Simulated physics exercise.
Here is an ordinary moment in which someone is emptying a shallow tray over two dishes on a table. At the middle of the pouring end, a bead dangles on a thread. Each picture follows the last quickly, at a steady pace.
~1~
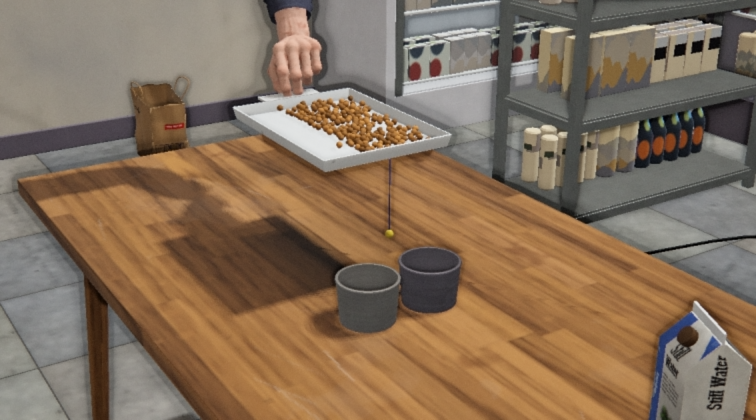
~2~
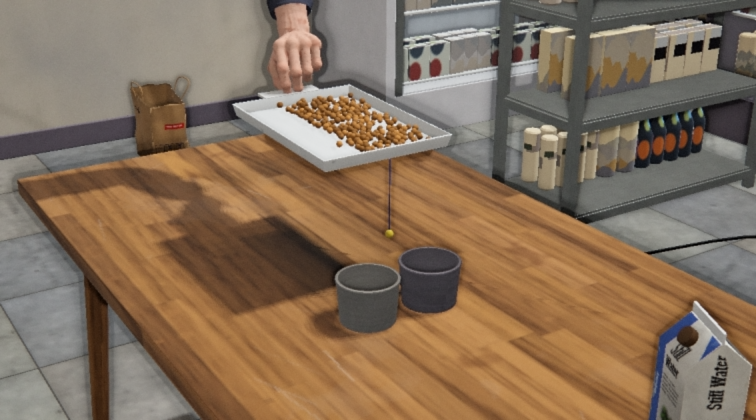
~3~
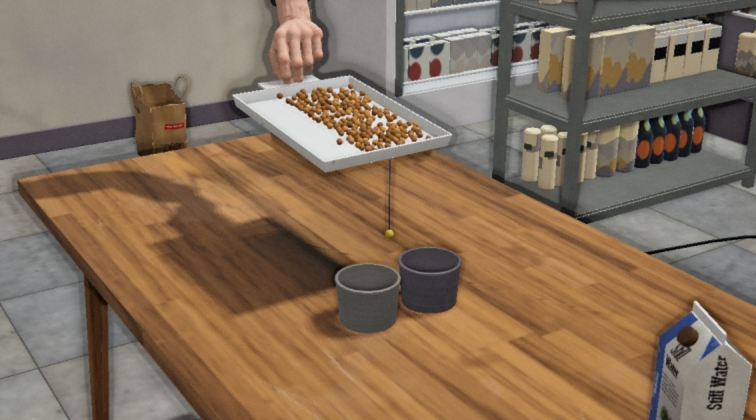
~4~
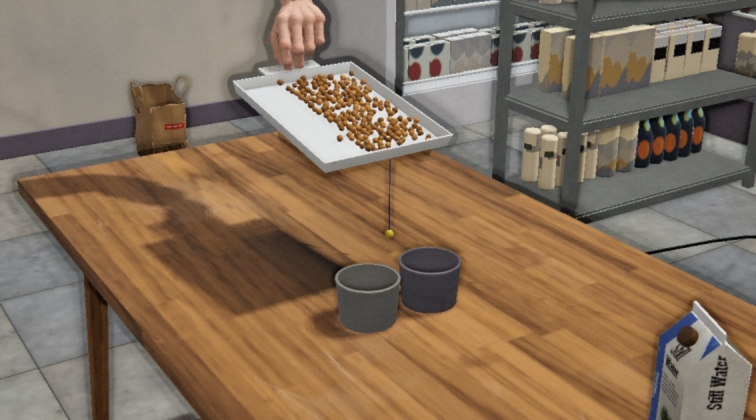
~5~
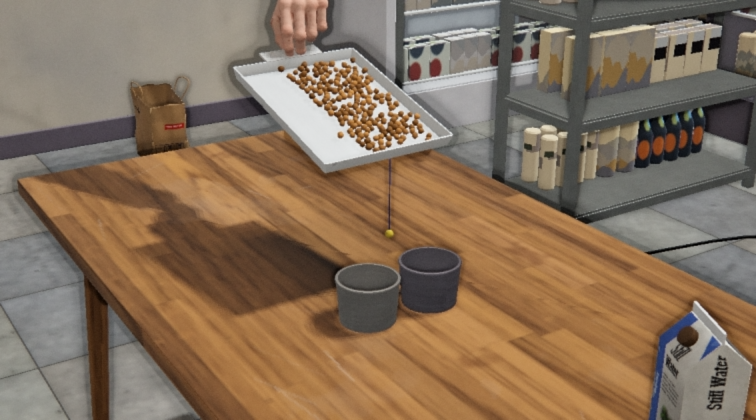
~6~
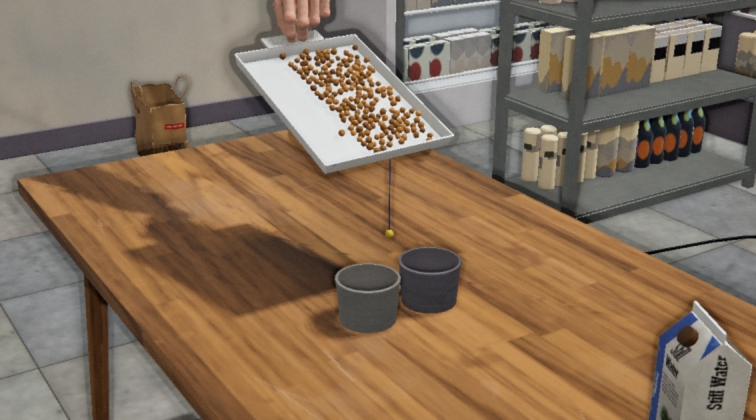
In a shop with pale walls and grey shelves of cartons and bottles, a wooden table is seen from above at an angle by a still camera. A hand holds a shallow white tray of roasted chickpeas, a yellow bead hanging below its near edge, behind two grey dishes, one darker. The hand gradually raises the tray's far end, steepening its tilt, while the bead hangs still.
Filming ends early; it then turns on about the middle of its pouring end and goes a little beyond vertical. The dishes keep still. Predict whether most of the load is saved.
Most of it is saved.
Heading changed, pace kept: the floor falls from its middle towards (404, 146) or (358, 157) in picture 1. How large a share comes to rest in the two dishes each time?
You'd get 10 per cent the first time and 40 per cent the second time.
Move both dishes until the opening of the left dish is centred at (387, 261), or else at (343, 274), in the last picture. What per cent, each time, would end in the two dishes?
About 50 per cent first, then about 50 per cent.
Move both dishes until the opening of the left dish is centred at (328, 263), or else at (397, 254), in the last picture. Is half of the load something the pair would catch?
First below a half, then under half.
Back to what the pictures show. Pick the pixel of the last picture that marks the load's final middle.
Around (421, 297).
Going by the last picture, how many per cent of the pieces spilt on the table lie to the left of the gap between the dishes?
I make it about 30 percent or so.
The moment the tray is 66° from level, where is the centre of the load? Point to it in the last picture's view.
(392, 134).
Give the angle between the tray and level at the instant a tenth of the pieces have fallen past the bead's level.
Roughly 80 degrees of tilt.
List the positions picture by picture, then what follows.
The first frame shows corners of the pouring end (325, 159) and (447, 134), level; middle of the load (355, 124), roasted chickpeas; left dish (385, 307); right dish (447, 288); bead on its thread (389, 234).
The second frame shows corners of the pouring end (325, 159) and (448, 134), level; middle of the load (355, 123).
The third frame shows corners of the pouring end (326, 160) and (448, 134), tipped barely, level across its low end; middle of the load (355, 118).
The fourth frame shows corners of the pouring end (326, 161) and (449, 134), tipped a little, level across its low end; middle of the load (356, 111).
The fifth frame shows corners of the pouring end (327, 162) and (449, 134), tipped a little, level across its low end; middle of the load (357, 104).
The sixth frame shows corners of the pouring end (327, 163) and (450, 134), tipped clearly, level across its low end; middle of the load (358, 97); left dish (385, 307); right dish (447, 288).
Just after the last frame, tray tipped steeply; almost all on the tray; about a tenth in the air.
A moment on, tray tipped past a quarter turn; the larger part on the tray; about a tenth in the left dish; about a tenth in the right dish; about a tenth outside both; about a tenth in the air.
Further on, tray tipped past a quarter turn; roughly a quarter in the left dish; roughly a third in the right dish; roughly a third outside both.
When it is over, tray tipped past a quarter turn; roughly a quarter in the left dish; roughly a third in the right dish; roughly a third outside both.
